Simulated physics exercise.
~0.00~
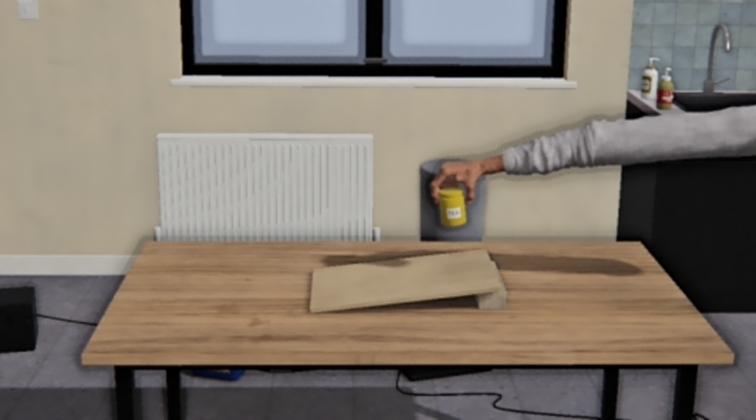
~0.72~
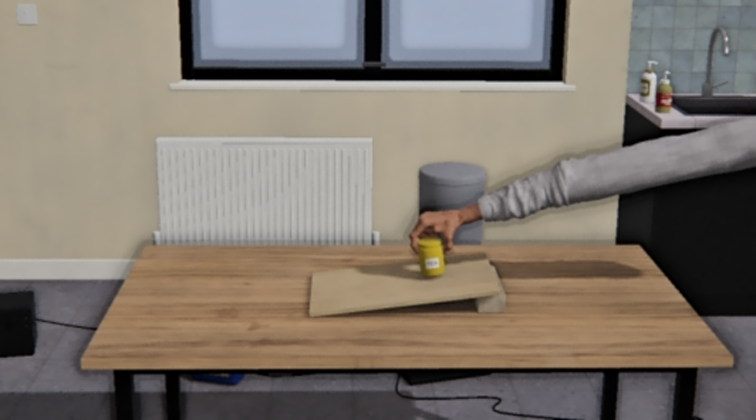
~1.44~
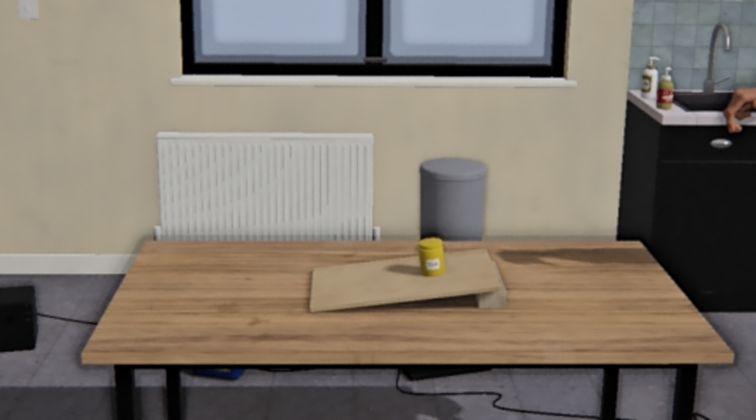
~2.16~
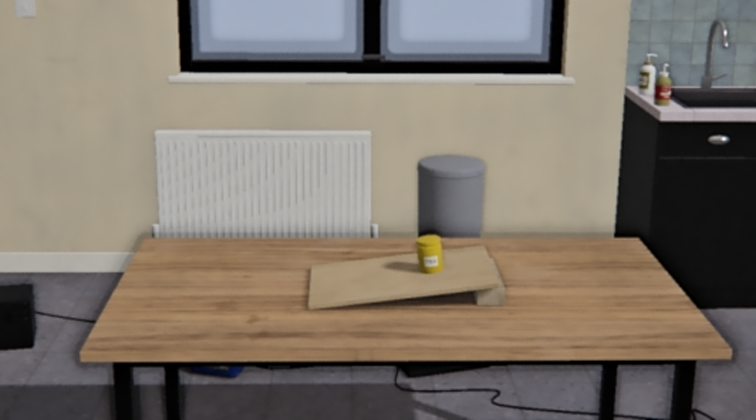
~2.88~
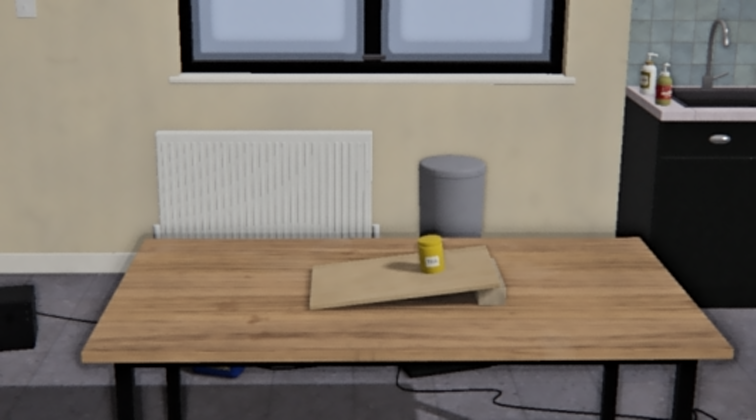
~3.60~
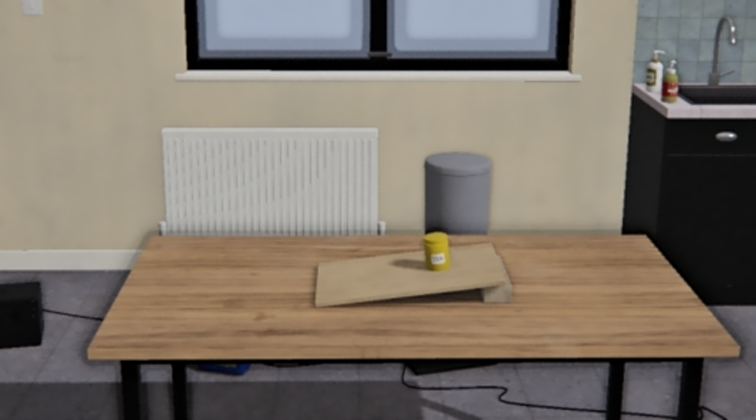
On a wooden table, a hand sets a yellow jar on a sloping board, where it stays.
